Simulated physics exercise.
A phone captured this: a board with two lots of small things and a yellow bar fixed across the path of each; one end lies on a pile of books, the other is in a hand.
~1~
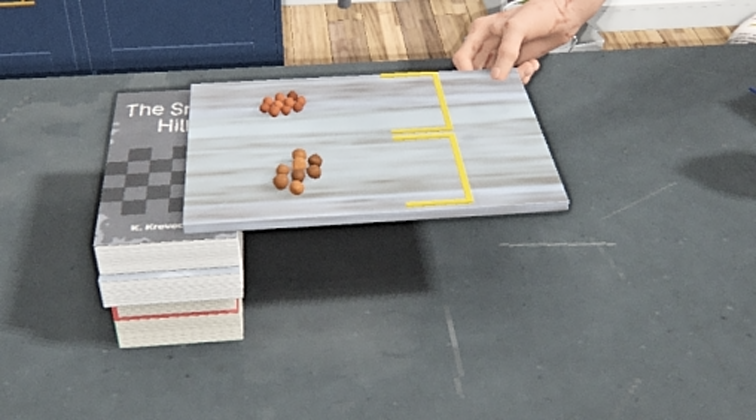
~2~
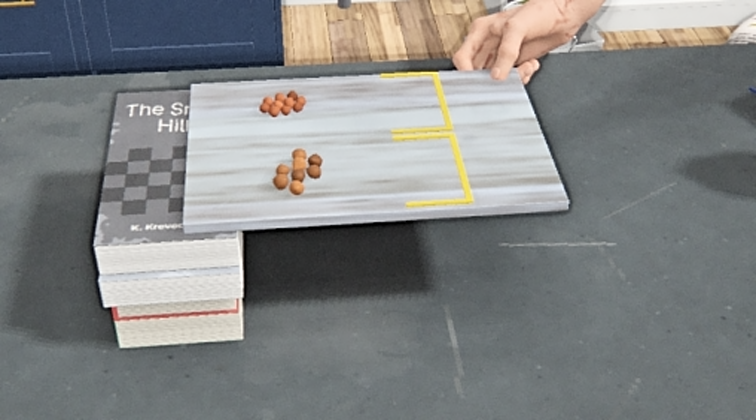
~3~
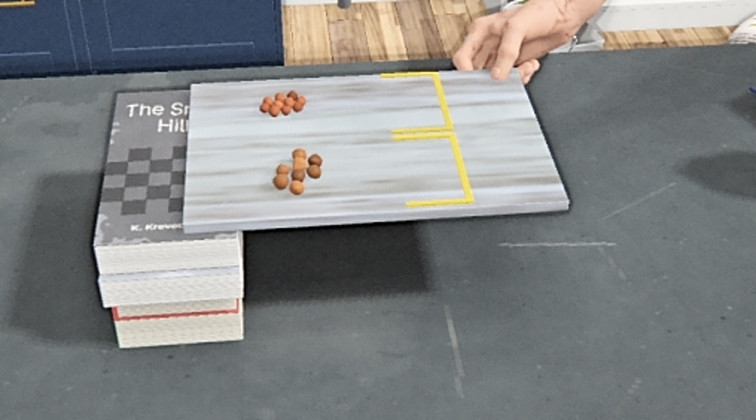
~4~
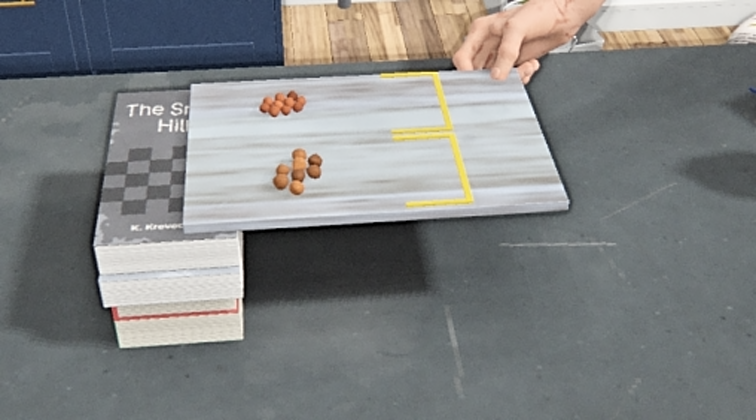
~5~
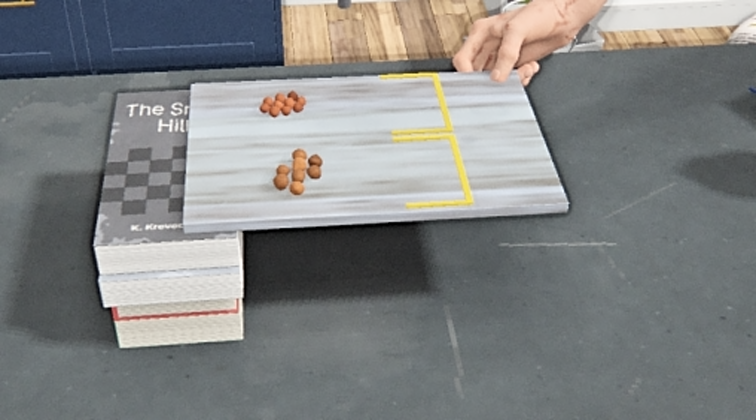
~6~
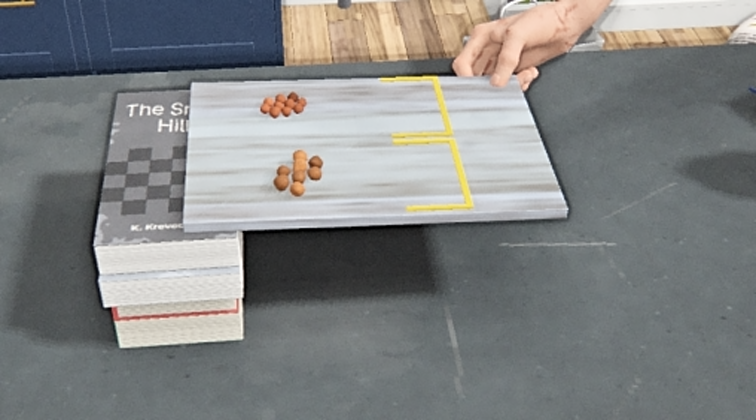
On a dark countertop, a hand holds the right end of a pale board resting on a pile of books, with two clusters of small brown and reddish balls and yellow bars; the held end lowers very slightly while the clusters stay put.
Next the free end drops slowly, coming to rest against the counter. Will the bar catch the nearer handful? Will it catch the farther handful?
At the end, as I see it the nearer handful travels beyond its barrier; as I see it the farther handful travels beyond its barrier.
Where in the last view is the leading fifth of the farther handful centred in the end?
My estimate is somewhere around (611, 187).
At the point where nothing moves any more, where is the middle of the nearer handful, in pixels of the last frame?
It settles centred at about (622, 262) in the final frame.
Then, 0.29 s on from there, board sloping at 9°; nearer handful where it was; farther handful where it was.
Then, 0.65 s on from there, board sloping at 20°; nearer handful on its way down; farther handful on its way down.
Then, 1.04 s on from there, board resting at 25°; nearer handful the bulk past its bar; farther handful near two thirds past its bar.
In the end, board resting at 25°; nearer handful the whole lot past its bar; farther handful near two thirds past its bar.
